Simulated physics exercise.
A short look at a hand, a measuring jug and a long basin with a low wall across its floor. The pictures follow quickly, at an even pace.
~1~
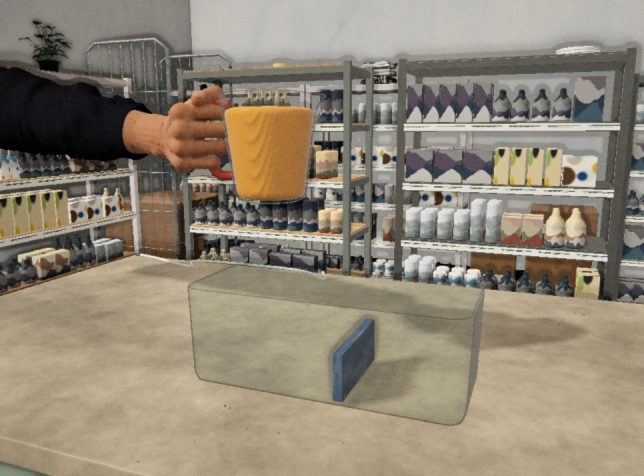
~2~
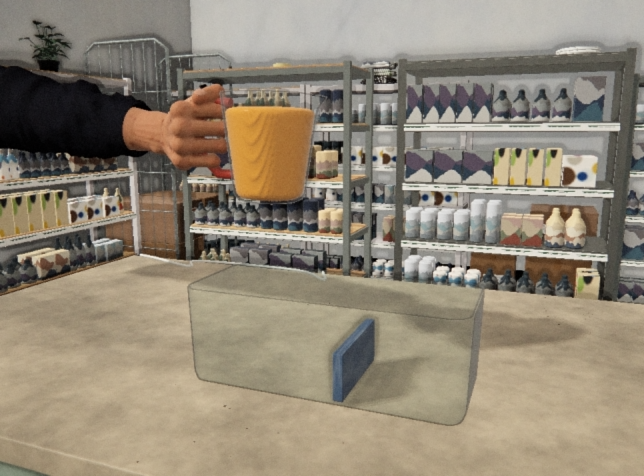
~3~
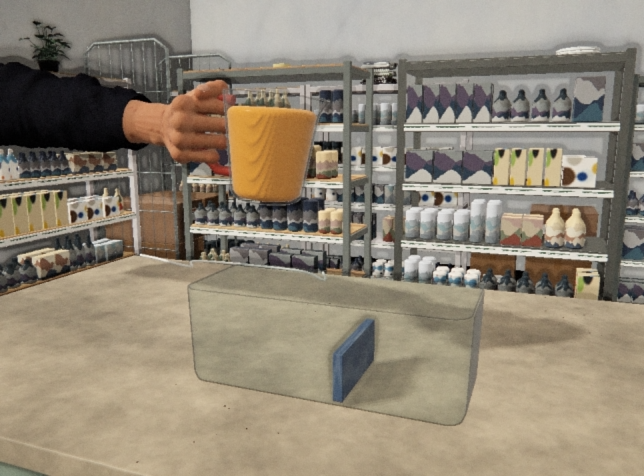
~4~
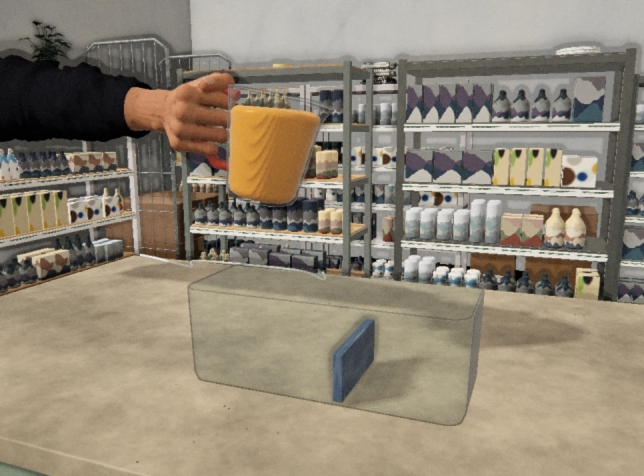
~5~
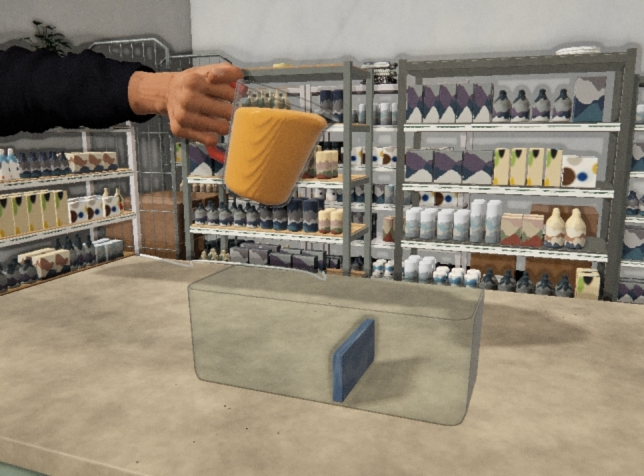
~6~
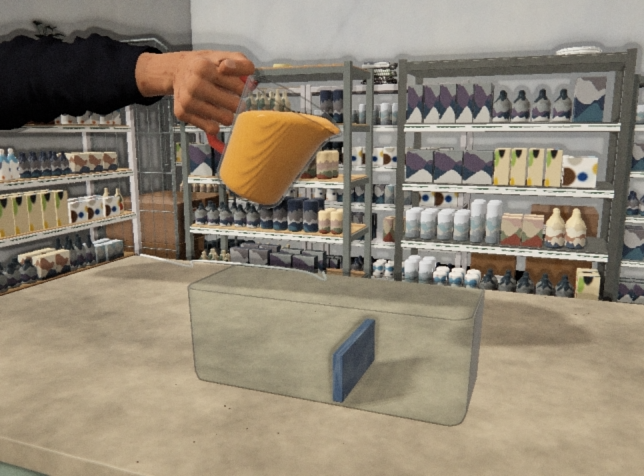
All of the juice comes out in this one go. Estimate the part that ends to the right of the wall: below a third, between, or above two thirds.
The share right of the wall is more than two thirds.
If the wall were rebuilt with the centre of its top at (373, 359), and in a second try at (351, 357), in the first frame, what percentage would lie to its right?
Roughly 70 per cent, and 80 per cent.
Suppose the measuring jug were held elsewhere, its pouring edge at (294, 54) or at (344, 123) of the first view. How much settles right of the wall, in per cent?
Near 80 % and 95 %.
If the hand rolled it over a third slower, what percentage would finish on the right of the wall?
Roughly 95 in a hundred.
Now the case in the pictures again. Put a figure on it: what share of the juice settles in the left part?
About 5 per cent.
A moment on, the measuring jug is tipped on its side and 56 per cent is still to pour, 0 is left of the wall and 12 right of it.
Next, the measuring jug is tipped on its side and 19 per cent is still to pour, 1 is left of the wall and 57 right of it.
Then the measuring jug is tipped on its side and 5 per cent is still to pour, 3 is left of the wall and 83 right of it.
Later the measuring jug is tipped on its side and 1 per cent is still to pour, 4 is left of the wall and 91 right of it.
At rest 5 per cent lies left of the wall, 91 right of it and 4 outside.
